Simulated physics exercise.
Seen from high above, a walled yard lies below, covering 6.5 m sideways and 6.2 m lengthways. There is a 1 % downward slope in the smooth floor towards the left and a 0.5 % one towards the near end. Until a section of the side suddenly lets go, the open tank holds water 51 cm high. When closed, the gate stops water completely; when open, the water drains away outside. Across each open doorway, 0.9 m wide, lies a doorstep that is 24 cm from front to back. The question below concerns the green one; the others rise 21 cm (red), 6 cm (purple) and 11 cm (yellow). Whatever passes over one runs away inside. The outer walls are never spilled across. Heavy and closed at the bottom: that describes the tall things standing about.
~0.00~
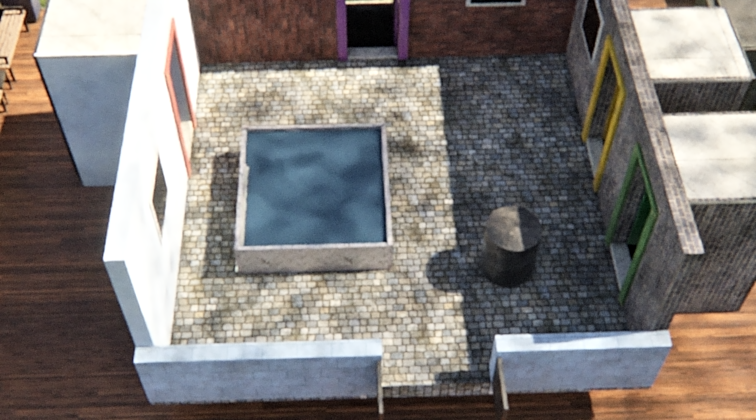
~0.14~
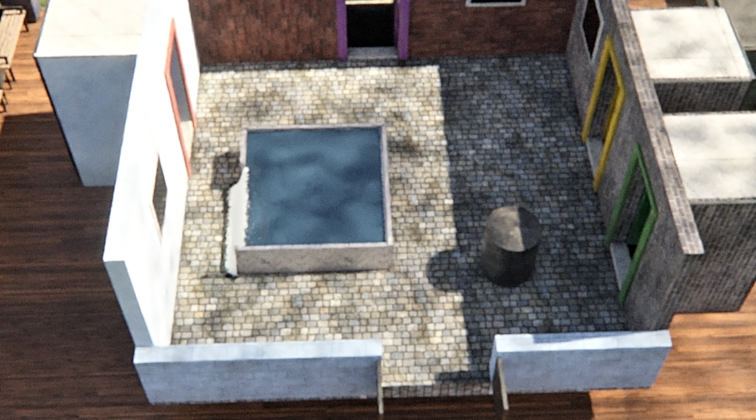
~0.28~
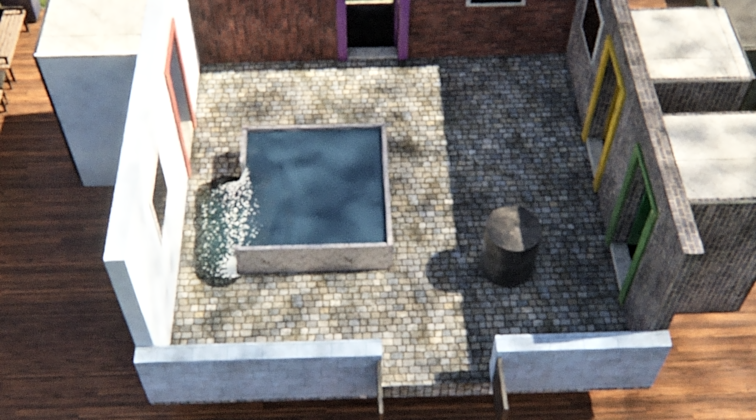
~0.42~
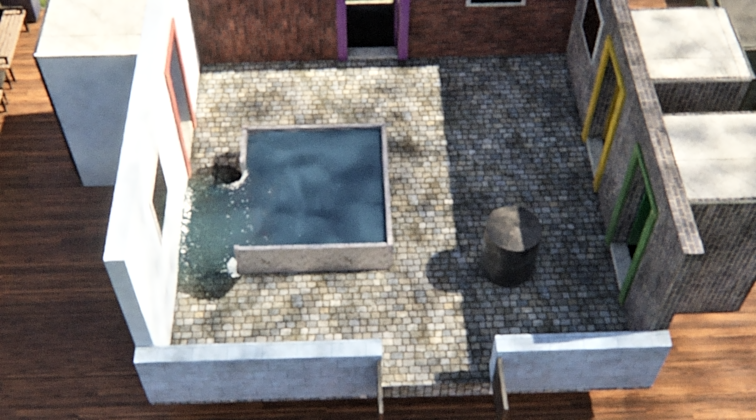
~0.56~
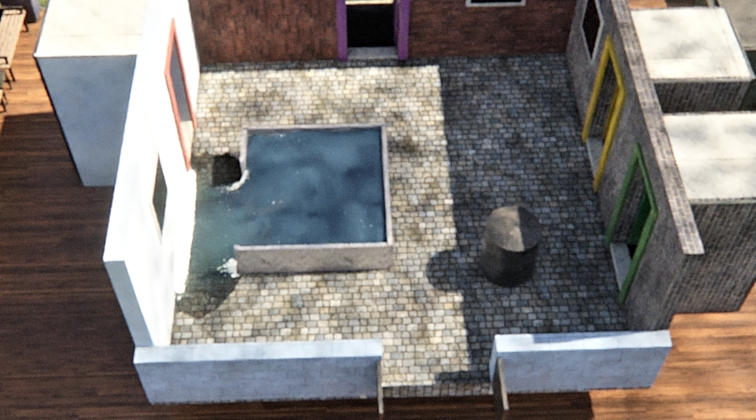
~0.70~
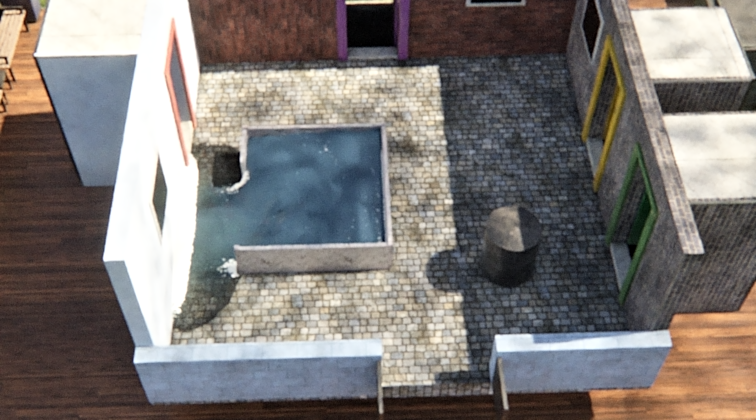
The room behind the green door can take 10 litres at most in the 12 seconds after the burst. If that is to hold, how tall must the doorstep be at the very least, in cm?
Close to 7 cm is just enough.
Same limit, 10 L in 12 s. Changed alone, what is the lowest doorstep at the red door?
Roughly 10.5 cm at red.
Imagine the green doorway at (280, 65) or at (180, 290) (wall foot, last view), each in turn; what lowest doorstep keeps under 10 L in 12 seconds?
About 14.5 cm for the first and 31 cm for the second.
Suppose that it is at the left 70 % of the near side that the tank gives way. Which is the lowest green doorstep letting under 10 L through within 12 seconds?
A minimum of about 7.5 cm.
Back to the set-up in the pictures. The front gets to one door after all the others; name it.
It is the yellow one.
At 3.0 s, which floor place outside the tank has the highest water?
Look close to (169, 366).
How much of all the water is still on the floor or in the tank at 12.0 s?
Roughly 94 %.
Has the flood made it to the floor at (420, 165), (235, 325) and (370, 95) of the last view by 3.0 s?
One by one: Clear, drenched, clear.
After 1.4 s water covers 15 % of the floor, deepest (45 cm) near (194, 239); it has not reached the green door.
After 3.0 s water covers 35 % of the floor, deepest (36 cm) near (169, 366); it has not reached the green door.
After 12.0 s water covers 100 % of the floor, deepest (11 cm) near (394, 223); 7 cm at the green door, 1 litre in over its 10 cm doorstep.
At the green door as built, the water arrived by 4.3 s and peaked near 9 cm at 4.8 s.
With a doorstep of 6 cm, 16 litres would have come in within the 12 s; with 8 cm, 5 litres. So under 10 litres takes about 7 cm.
